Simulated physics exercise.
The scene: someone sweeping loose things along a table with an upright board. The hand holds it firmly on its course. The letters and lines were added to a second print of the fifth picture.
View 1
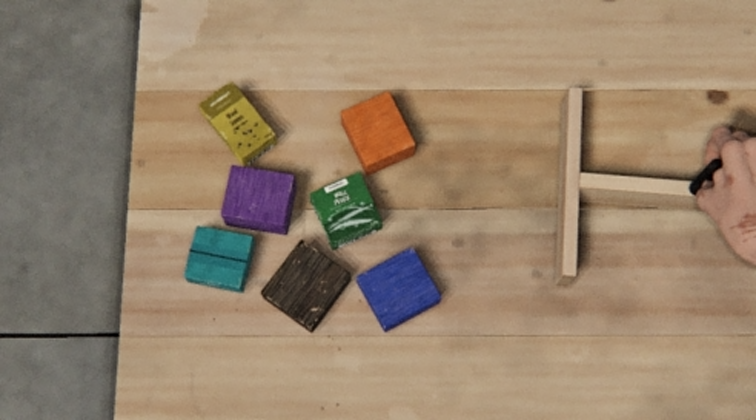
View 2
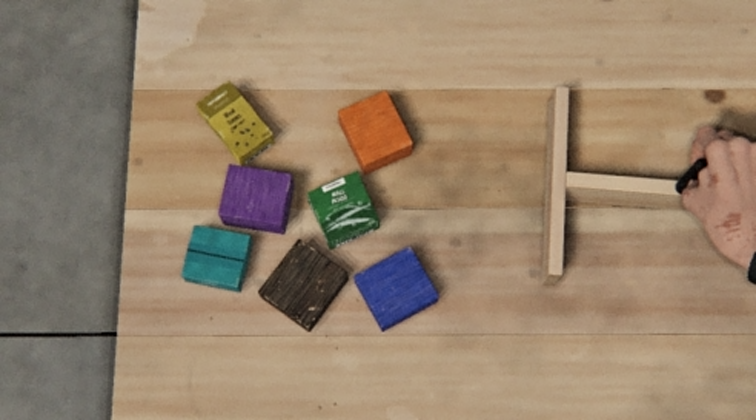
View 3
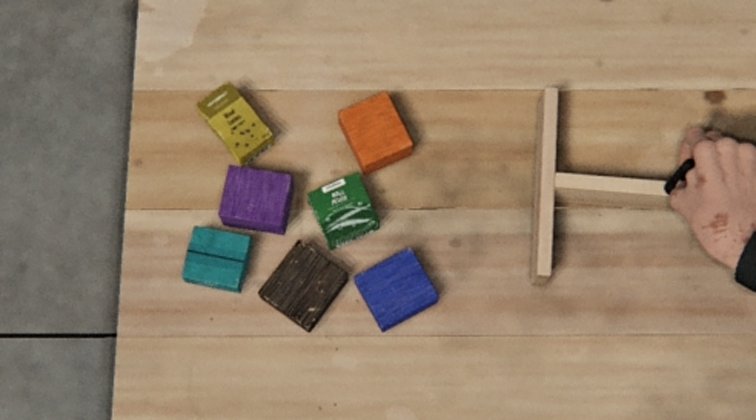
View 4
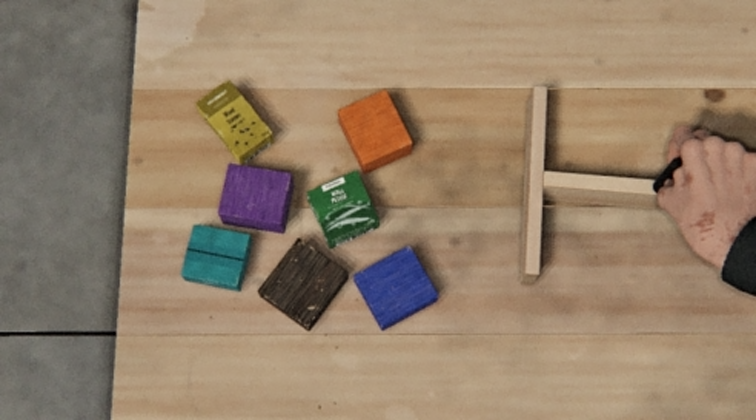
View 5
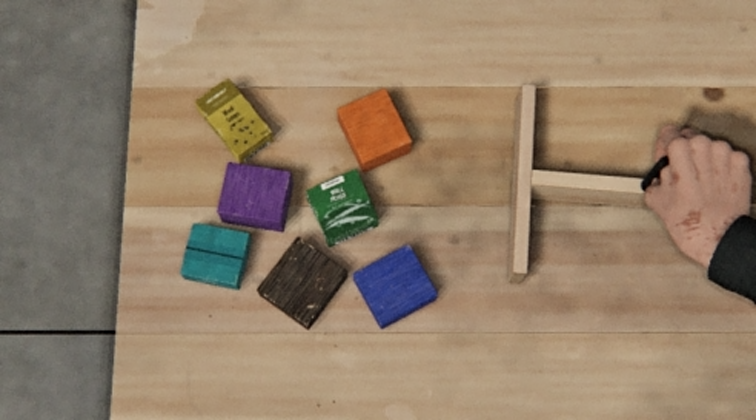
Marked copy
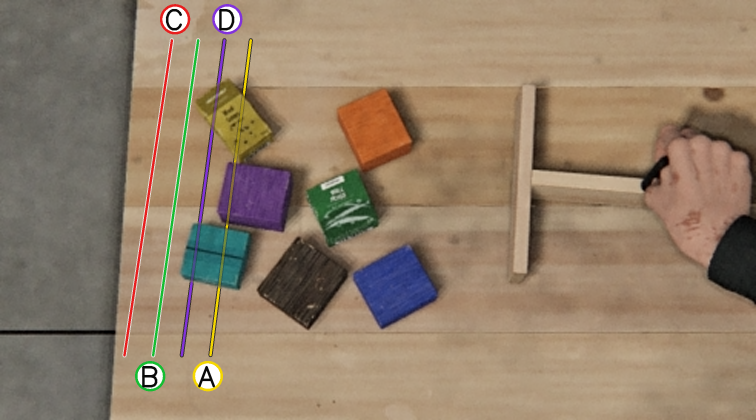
A hand at the right grips the dark end of a T-shaped wooden pusher on a pale plank table, seen from above, with grey floor along the left. Seven things lie loosely grouped at left: a yellow box, purple, turquoise and black blocks, a green box, and orange and blue blocks nearest the board. The hand slides the upright board slowly left a short way, touching nothing, while the group and view stay practically still.
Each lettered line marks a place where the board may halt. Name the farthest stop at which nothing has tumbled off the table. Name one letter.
A is the last safe line.
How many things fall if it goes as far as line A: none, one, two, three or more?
The count is none.
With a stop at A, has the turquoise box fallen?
No.
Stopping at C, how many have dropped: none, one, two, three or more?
Three or more.
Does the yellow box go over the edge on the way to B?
Yes.
On the marked copy, A at (231, 190); B at (177, 191); C at (149, 191); D at (204, 191).
Following A. Soon after the start, board (418, 176); blue block (373, 296); turquoise box (217, 256).
Later, board (312, 176); turquoise box (208, 256); purple block (215, 198).
In the end, board (232, 177); turquoise box (129, 256); purple block (138, 197); nothing has fallen.
As for the rest, B drops the yellow box, purple block and turquoise box; C drops the green box, yellow box, purple block, turquoise box and black block; D drops the purple block and turquoise box.
